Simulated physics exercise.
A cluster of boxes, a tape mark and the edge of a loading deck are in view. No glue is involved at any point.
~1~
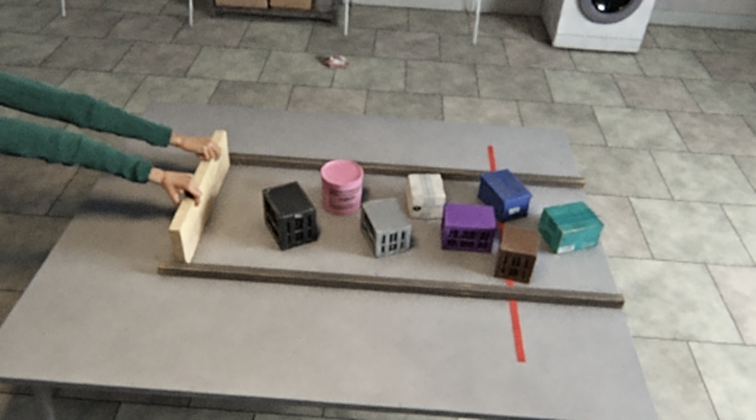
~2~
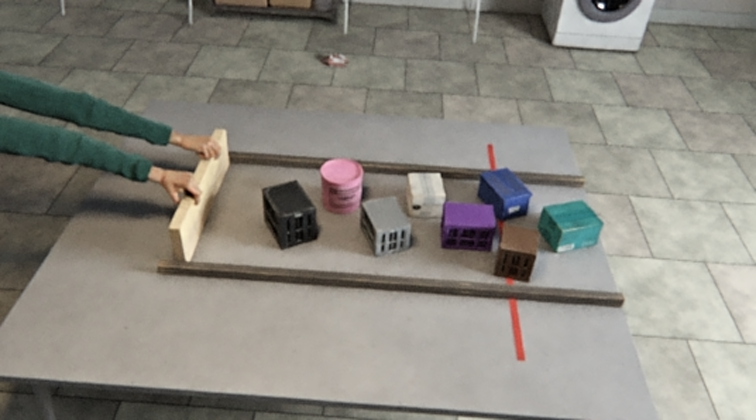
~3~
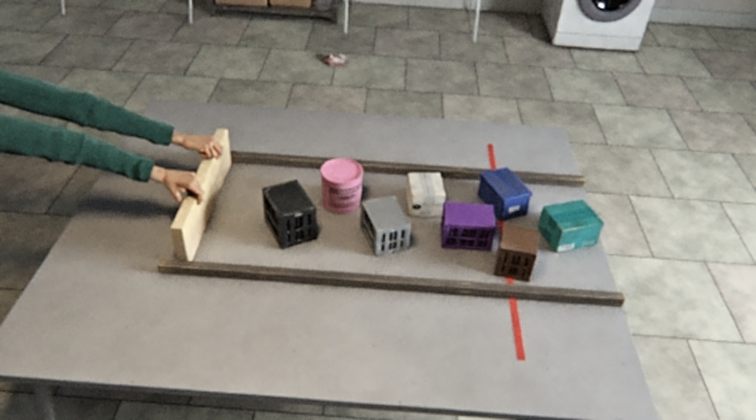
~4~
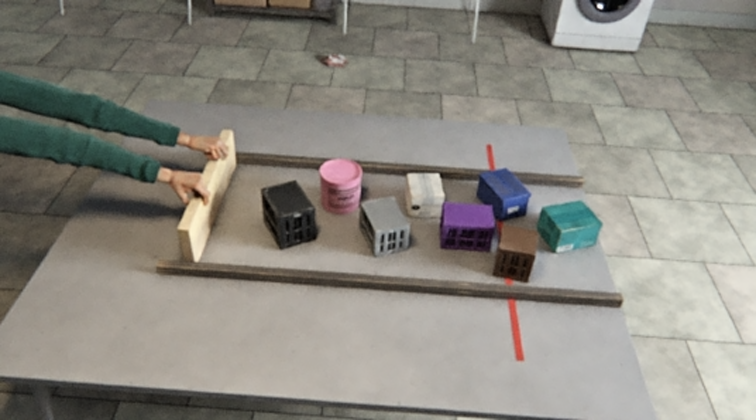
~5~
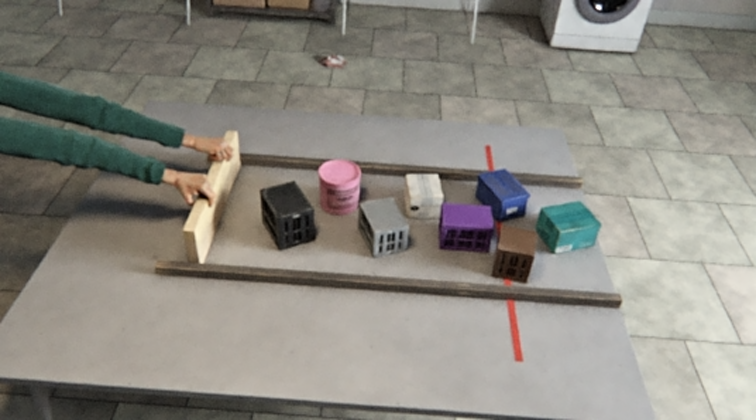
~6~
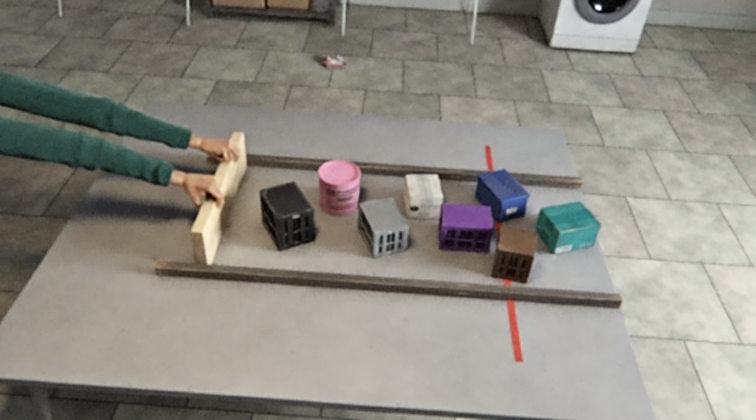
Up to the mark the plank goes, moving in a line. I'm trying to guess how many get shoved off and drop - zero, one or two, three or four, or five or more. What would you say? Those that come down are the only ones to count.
I would say one or two.
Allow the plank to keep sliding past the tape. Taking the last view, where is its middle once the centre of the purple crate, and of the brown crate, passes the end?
About (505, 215), and about (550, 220) for the other.
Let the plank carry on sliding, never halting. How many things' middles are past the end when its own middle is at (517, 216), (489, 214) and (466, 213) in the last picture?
Place by place, 3, 1 and 1.
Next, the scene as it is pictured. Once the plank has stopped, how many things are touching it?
It's touching 2 at the end.
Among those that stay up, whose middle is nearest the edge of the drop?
The purple crate.
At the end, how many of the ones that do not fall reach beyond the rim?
It would come to 2.
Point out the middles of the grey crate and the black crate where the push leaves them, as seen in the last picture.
In the last picture the grey crate sits at (560, 240) while the black crate sits at (525, 238).
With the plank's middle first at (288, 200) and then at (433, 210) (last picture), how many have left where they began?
At first I count 1, and then 8.
Early on, none off yet; turquoise box at rest near (567, 227); brown crate at rest near (514, 255); blue tote at rest near (501, 196).
A while later, none off yet; turquoise box at rest near (567, 227); brown crate travelled a little near (530, 259); blue tote at rest near (501, 196).
Finally, the number that fall off is one or two; lost, turquoise box.
